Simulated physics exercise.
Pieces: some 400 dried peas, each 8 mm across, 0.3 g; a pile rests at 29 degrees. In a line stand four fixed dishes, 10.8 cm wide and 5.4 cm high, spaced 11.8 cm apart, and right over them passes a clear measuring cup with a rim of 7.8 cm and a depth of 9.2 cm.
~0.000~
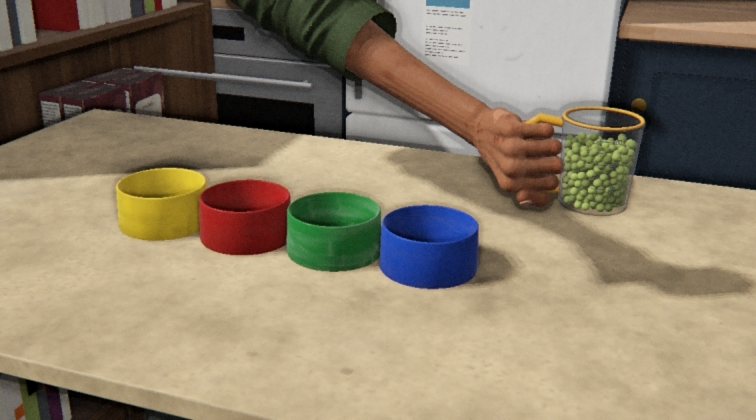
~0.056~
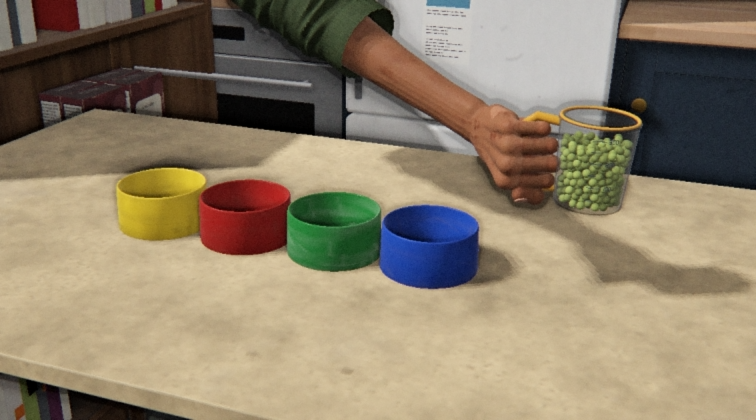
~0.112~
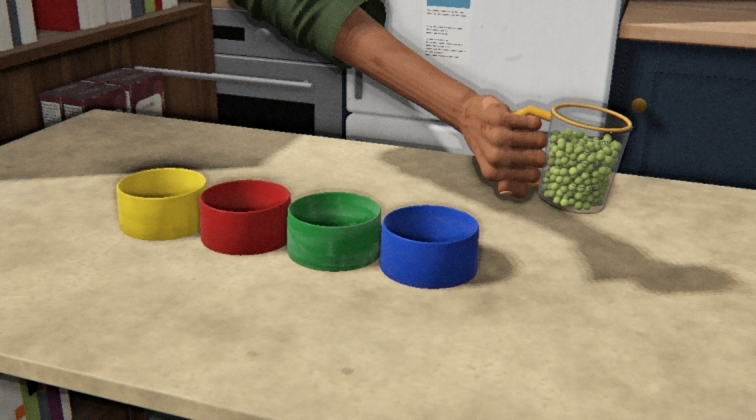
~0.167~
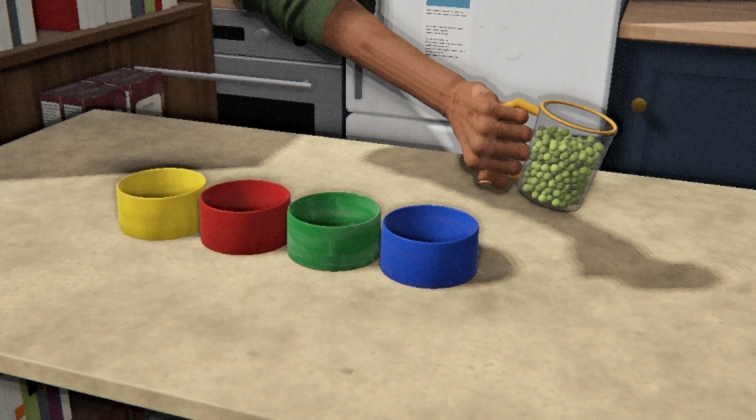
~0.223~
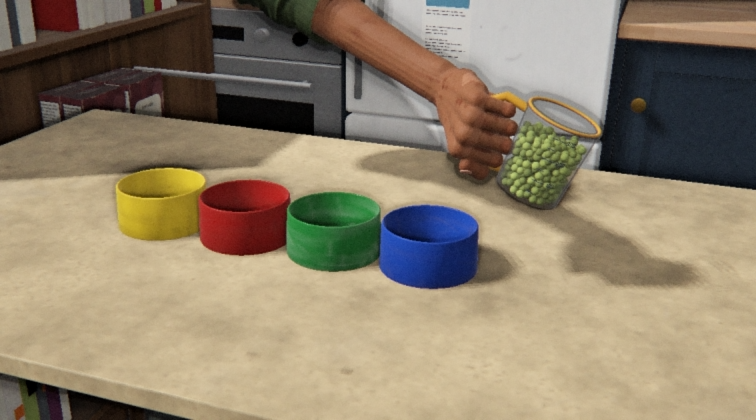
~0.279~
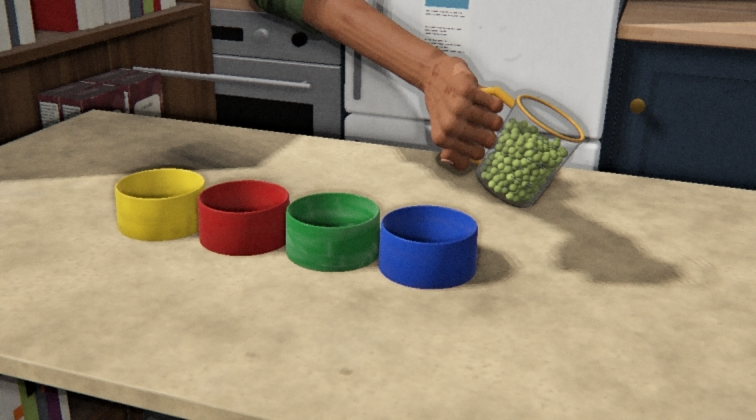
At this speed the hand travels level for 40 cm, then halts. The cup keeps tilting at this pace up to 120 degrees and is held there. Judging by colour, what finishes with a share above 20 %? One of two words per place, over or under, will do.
In the end red: It will hold at most a fifth, blue: It will hold at most a fifth, green: It will hold more than a fifth, yellow: It will hold at most a fifth, counter: It will hold at most a fifth.
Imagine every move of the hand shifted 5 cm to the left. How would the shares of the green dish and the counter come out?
In that case green 50; counter 10.
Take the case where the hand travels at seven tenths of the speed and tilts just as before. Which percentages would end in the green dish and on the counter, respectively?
Green: 10; counter: 10.
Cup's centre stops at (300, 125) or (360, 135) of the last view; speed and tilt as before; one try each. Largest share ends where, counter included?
Green, then blue.
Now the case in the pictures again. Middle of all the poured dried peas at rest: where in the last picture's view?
Roughly pixel (328, 237).
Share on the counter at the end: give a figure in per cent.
About 10 percent.
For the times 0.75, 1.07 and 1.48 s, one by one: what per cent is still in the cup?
Close to 100, 55 and 0 per cent respectively.
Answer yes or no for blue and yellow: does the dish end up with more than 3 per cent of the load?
For the blue dish, yes, it does; for the yellow dish, no, it doesn't.
Then, at 0.75 s, tilt 86 degrees; cup holds 100 %.
After 1.07 s, tilt 120 degrees; cup holds 55 %, blue 5 %, green 30 %.
After 1.48 s, tilt 120 degrees; cup holds 0 %, red 5 %, blue 5 %, green 80 %.
In the end, at 2.1 s, red 5 %, blue 5 %, green 80 %, yellow 0 %, counter 10 %.
